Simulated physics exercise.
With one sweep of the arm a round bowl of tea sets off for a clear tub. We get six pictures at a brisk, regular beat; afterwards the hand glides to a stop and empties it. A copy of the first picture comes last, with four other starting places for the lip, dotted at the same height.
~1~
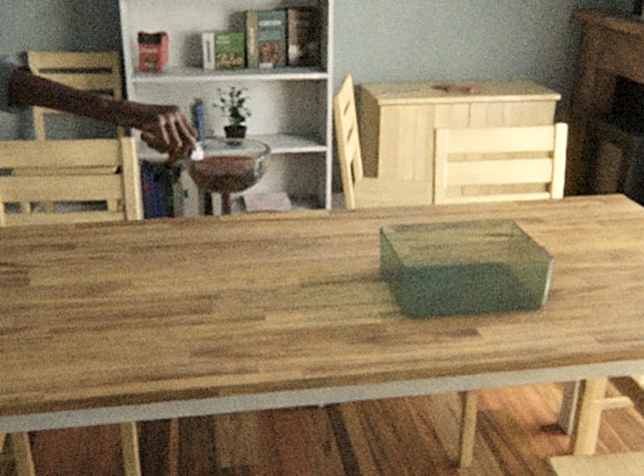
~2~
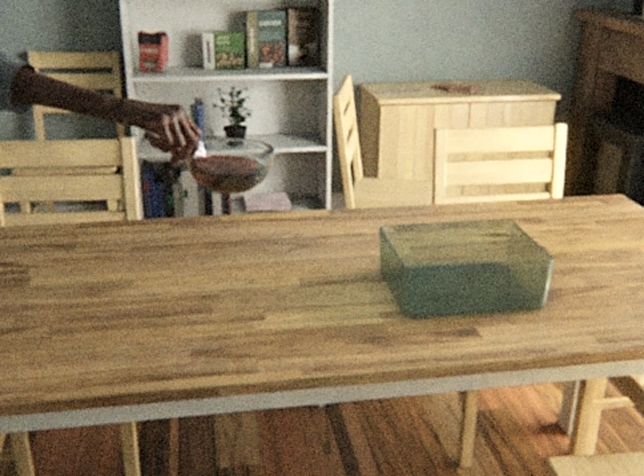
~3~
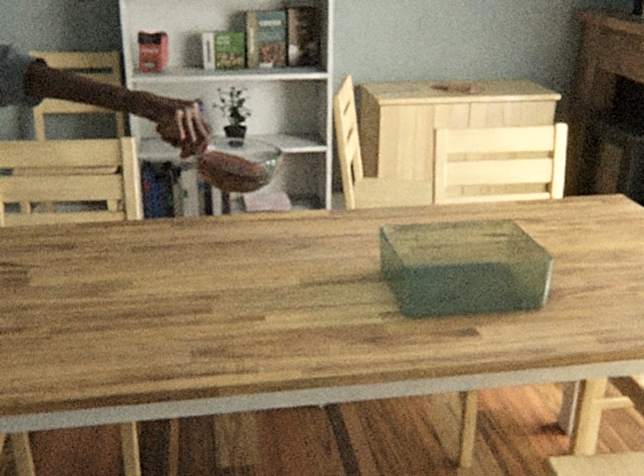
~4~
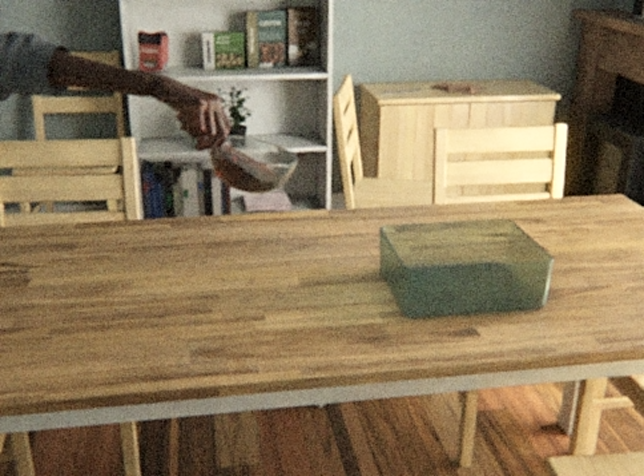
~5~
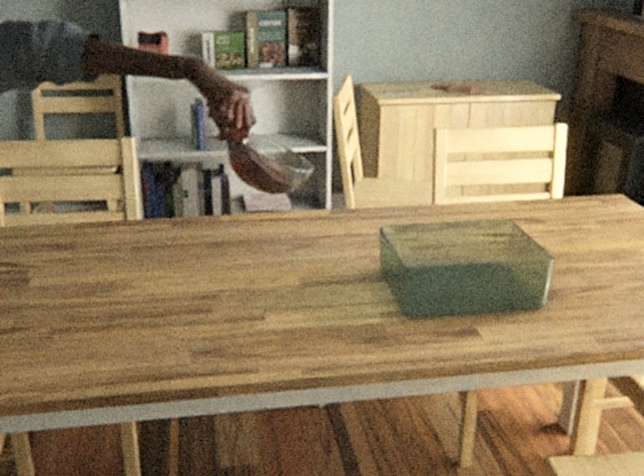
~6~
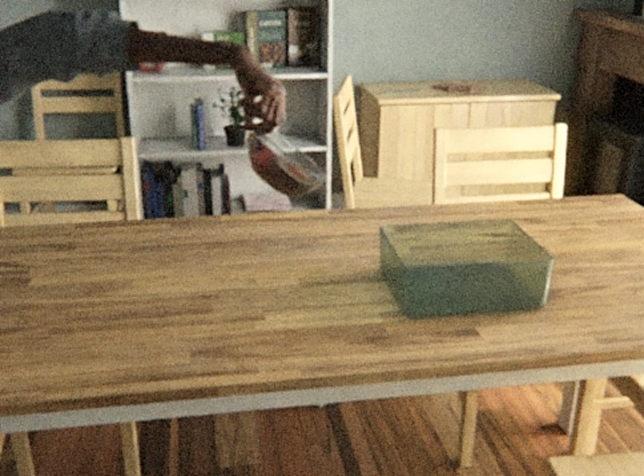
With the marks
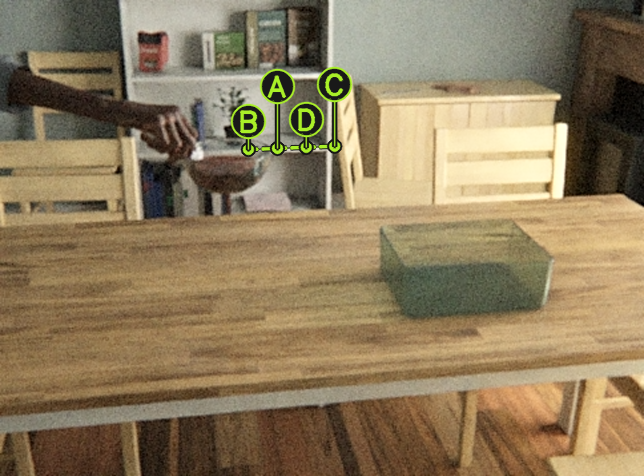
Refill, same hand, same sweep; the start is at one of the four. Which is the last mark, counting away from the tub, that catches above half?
The limit is B.
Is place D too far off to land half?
No, not at all.
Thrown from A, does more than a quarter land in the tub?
Yes, clearly.
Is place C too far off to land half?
No, that is safe.
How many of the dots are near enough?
All of the four.
On the marked copy, A at (277, 148); B at (248, 149); C at (334, 146); D at (306, 147).
With A, about 76 % lands in the tub, 7 % falls short and 16 % goes beside or beyond.
With B, about 65 % lands in the tub, 25 % falls short and 11 % goes beside or beyond.
With C, about 89 % lands in the tub, 9 % falls short and 3 % goes beside or beyond.
With D, about 77 % lands in the tub, 6 % falls short and 17 % goes beside or beyond.
